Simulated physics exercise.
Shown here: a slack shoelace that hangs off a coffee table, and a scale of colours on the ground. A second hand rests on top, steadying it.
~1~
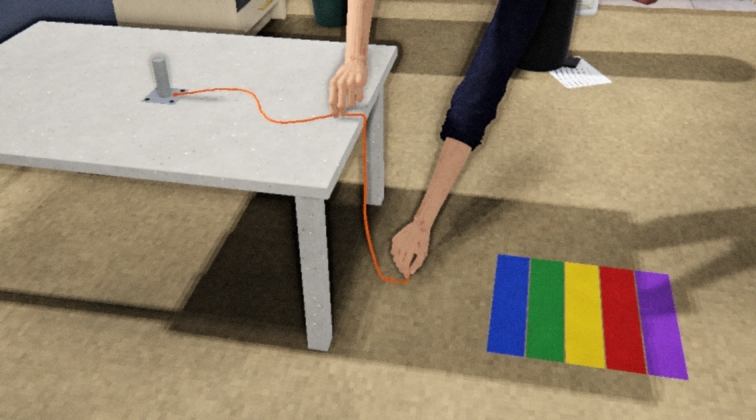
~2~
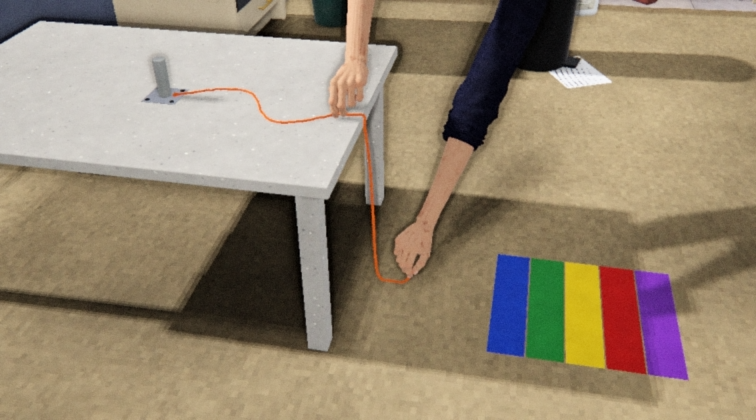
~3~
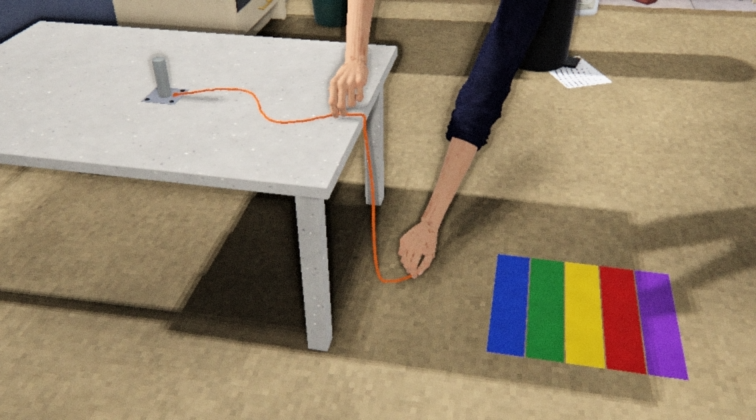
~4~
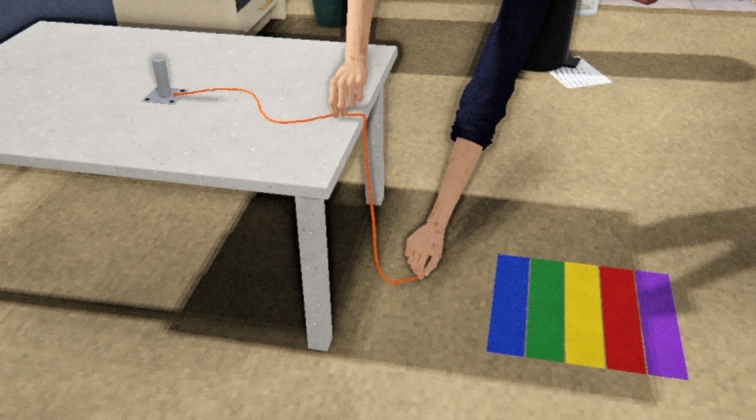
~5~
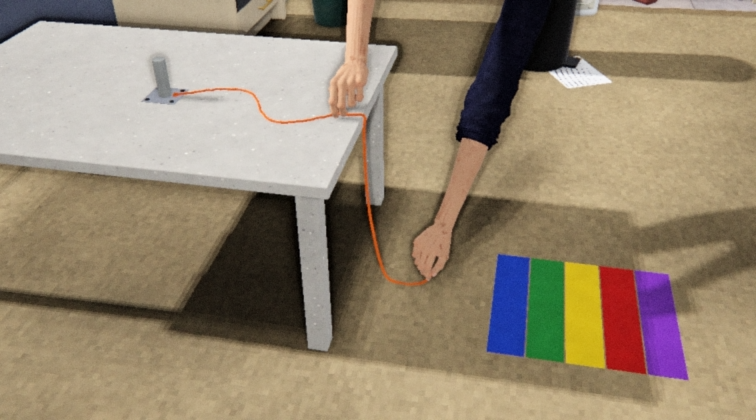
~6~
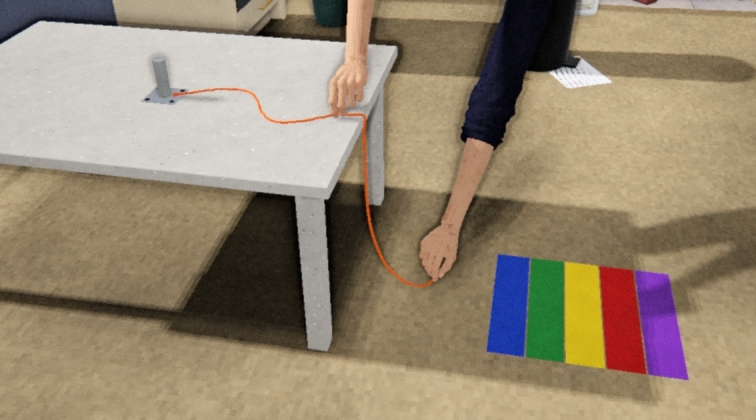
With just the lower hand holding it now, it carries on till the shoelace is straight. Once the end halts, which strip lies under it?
The yellow strip lies under it.
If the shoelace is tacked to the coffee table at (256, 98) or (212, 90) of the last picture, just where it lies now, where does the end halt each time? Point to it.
First try near (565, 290), second near (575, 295).
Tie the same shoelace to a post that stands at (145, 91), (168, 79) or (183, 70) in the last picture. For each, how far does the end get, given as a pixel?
It works out at around (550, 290), (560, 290) and (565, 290) for the three tries.
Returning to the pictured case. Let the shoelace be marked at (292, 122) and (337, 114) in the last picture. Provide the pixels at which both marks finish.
(338, 113) and (379, 131), approximately.
Soon after, end near (511, 285); over blue.
After that, end near (556, 291); over green.
At the stop, end near (584, 295); over yellow. It gets as far as the yellow strip.
